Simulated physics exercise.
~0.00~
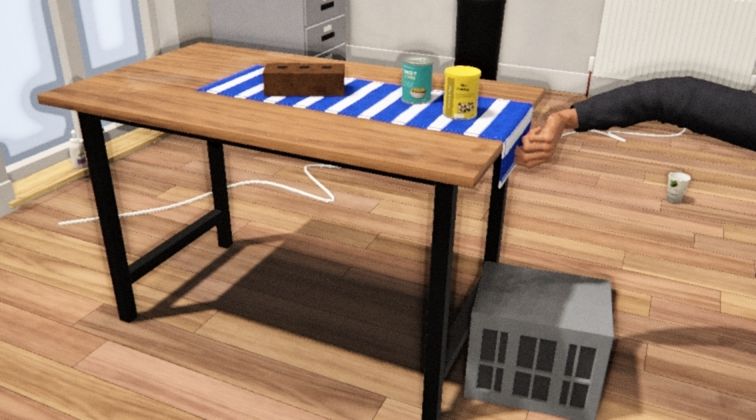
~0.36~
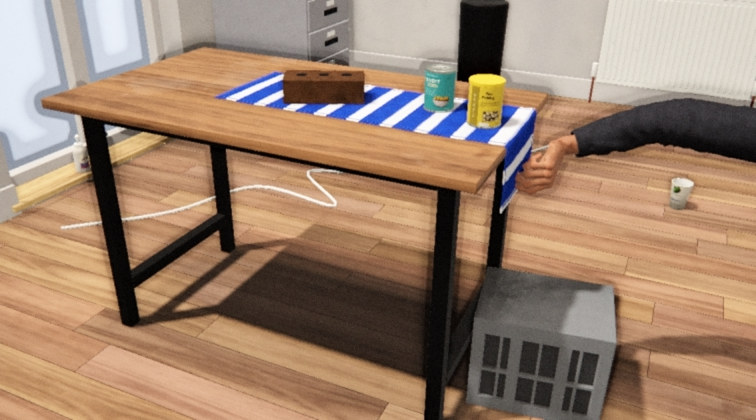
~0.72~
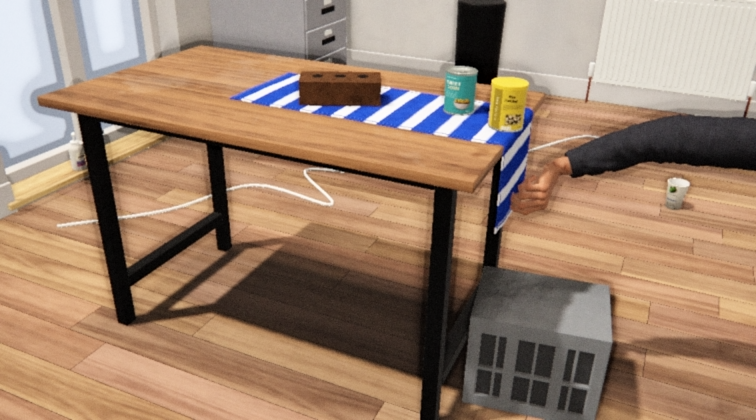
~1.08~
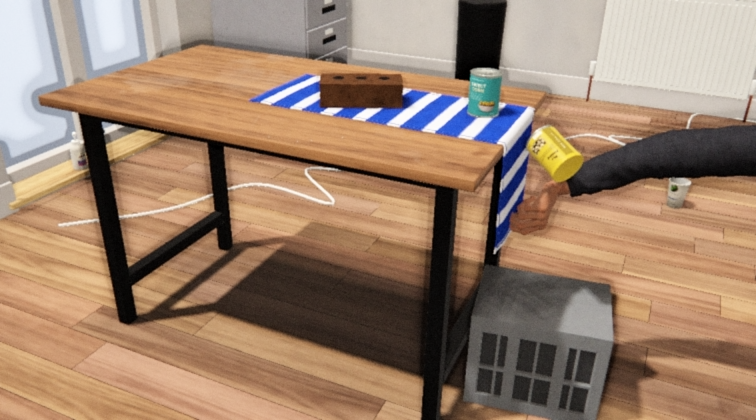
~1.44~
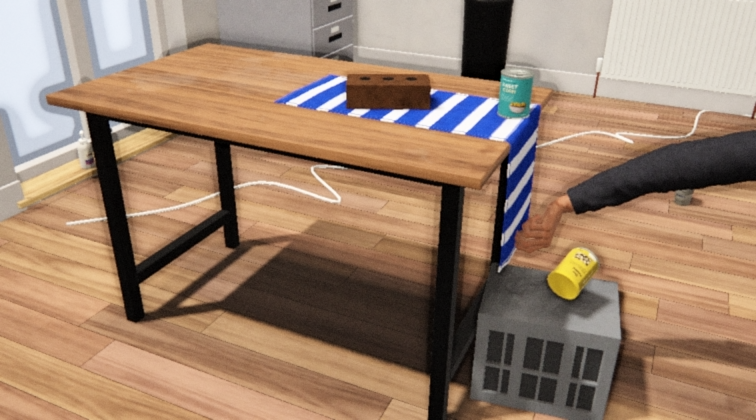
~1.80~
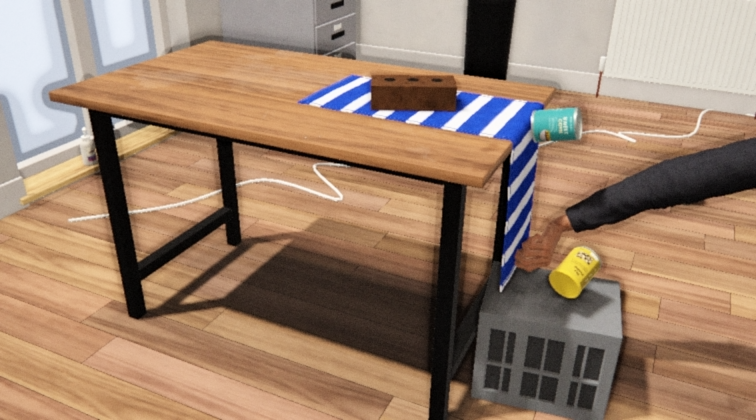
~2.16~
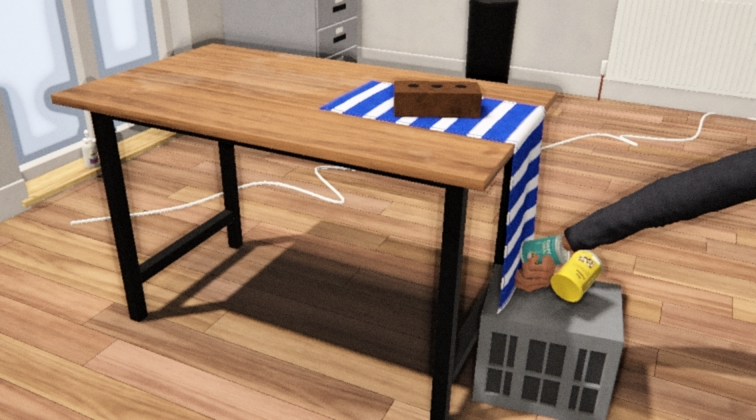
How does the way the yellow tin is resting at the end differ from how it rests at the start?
At the start the yellow tin stands upright on the striped towel, but by the end it is lying on its side on the grey crate.
